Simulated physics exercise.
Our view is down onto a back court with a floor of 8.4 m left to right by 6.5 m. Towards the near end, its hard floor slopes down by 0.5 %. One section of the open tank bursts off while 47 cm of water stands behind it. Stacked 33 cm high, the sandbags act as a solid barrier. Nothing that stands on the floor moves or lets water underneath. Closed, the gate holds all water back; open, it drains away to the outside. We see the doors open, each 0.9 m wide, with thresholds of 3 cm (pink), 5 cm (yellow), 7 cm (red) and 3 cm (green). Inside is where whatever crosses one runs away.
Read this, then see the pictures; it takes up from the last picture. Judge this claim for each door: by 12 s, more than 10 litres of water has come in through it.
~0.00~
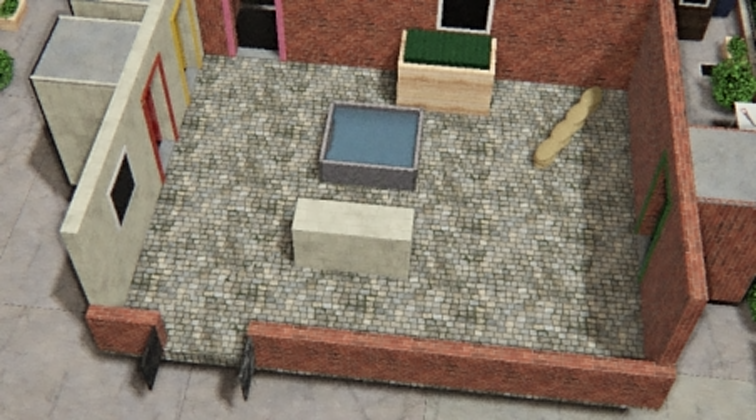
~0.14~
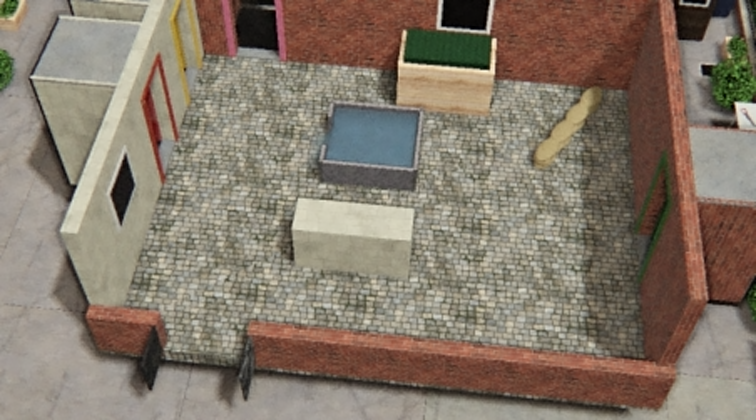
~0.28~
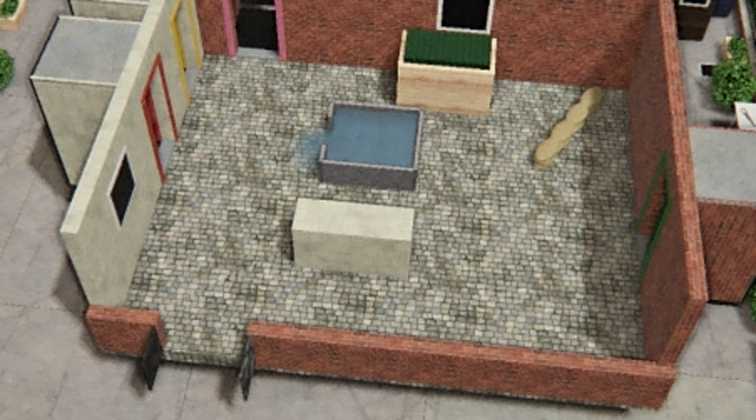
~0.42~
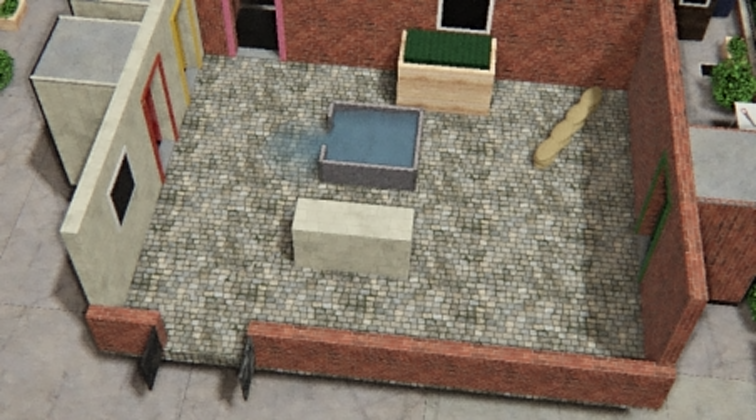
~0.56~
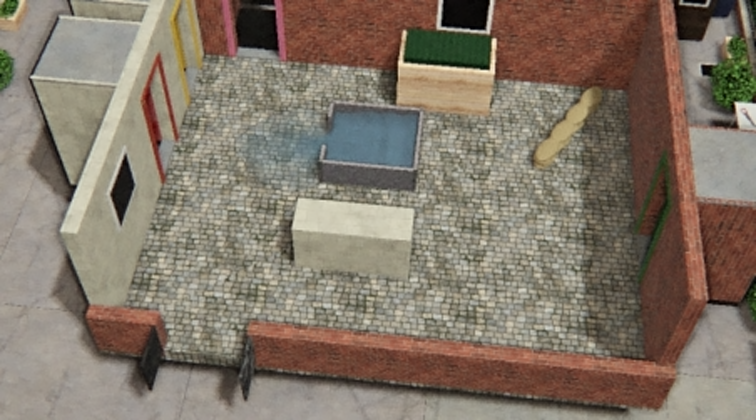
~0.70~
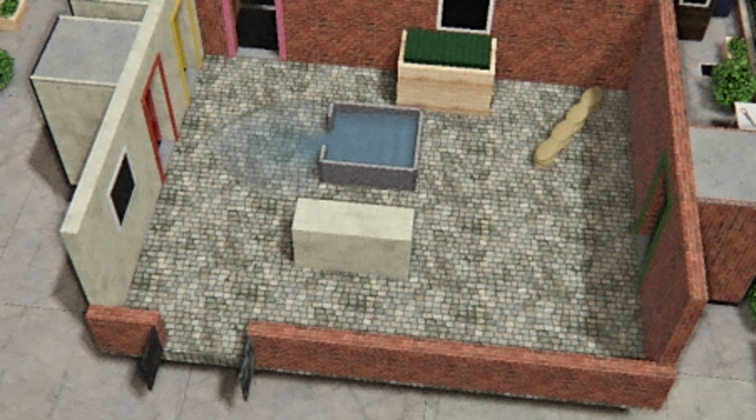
My prediction: Pink door: Beyond the set amount. Yellow door: Beyond the set amount. Red door: Beyond the set amount. Green door: Short of the set amount.
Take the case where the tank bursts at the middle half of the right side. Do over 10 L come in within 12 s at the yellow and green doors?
Lab note: Vs limit, yellow door inside limit; green door limit exceeded.
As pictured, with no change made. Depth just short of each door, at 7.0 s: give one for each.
Depth readings (cm): Pink = 4; yellow = 5; red = 5; green = 0.
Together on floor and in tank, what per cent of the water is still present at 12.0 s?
I'd put it at some 76 percent still there.
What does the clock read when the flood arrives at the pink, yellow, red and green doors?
Pink 2.0 s, yellow 1.6 s, red 1.1 s, green not in the 12 s.
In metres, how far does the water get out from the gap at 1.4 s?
I'd say around 3.0 m from the gap.
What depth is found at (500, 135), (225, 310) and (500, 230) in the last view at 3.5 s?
I'd read it as roughly 0, 0 and 0 cm, in that order.
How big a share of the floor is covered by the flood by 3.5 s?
Covered: Roughly 25 per cent.
After 1.4 s water covers 15 % of the floor and is deepest (24 cm) near (322, 152); pink door not reached, yellow door not reached, red door 11 cm at the sill, 2 L in, green door not reached.
After 2.2 s water covers 20 % of the floor and is deepest (17 cm) near (322, 152); pink door 4 cm at the sill, 0 L in, yellow door 11 cm at the sill, 8 L in, red door 15 cm at the sill, 25 L in, green door not reached.
After 3.5 s water covers 25 % of the floor and is deepest (14 cm) near (322, 152); pink door 6 cm at the sill, 4 L in, yellow door 9 cm at the sill, 28 L in, red door 10 cm at the sill, 51 L in, green door not reached.
After 7.0 s water covers 35 % of the floor and is deepest (8 cm) near (117, 331); pink door 4 cm at the sill, 17 L in, yellow door 5 cm at the sill, 44 L in, red door 5 cm at the sill, 59 L in, green door not reached.
After 12.0 s water covers 45 % of the floor and is deepest (5 cm) near (117, 331); pink door 2 cm at the sill, 22 L in, yellow door 3 cm at the sill, 45 L in, red door 3 cm at the sill, 59 L in, green door not reached.
